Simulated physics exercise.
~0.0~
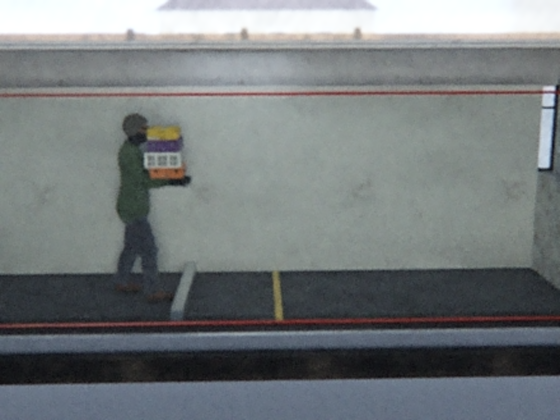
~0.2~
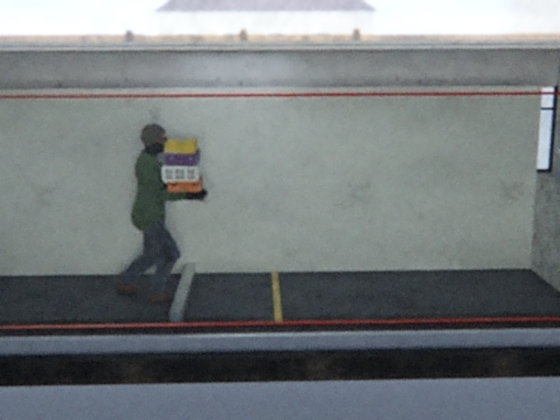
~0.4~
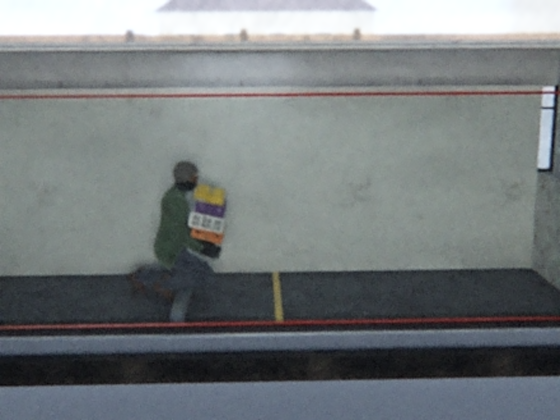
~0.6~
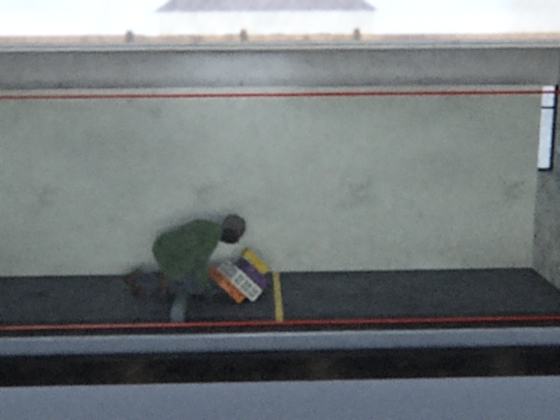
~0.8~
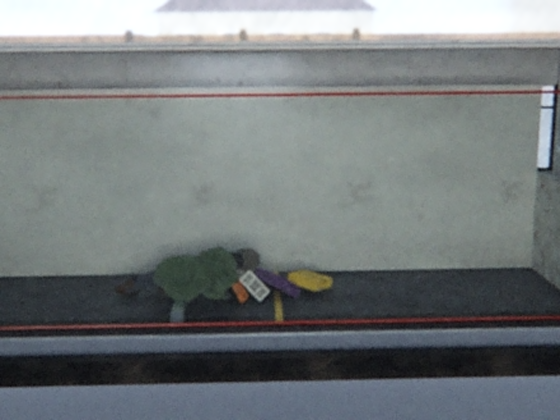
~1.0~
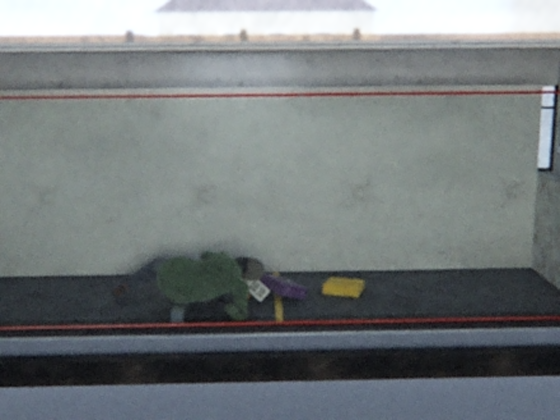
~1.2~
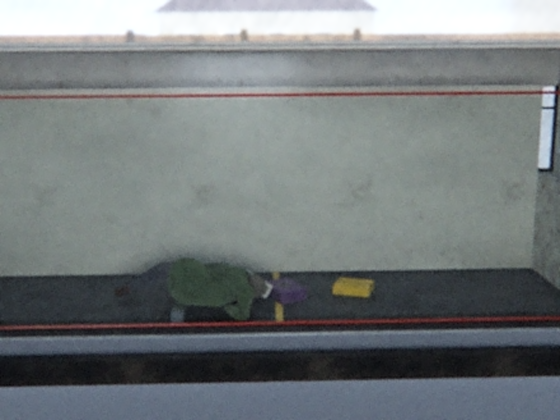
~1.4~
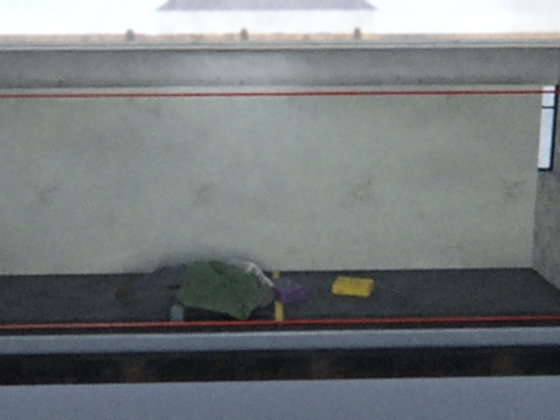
In the video, a person in a green top carries a stack of yellow, purple, white and orange boxes rightward, then pitches forward over a low bar and falls flat, the boxes spilling; the yellow and purple ones end past the yellow line, the person's head short of it.
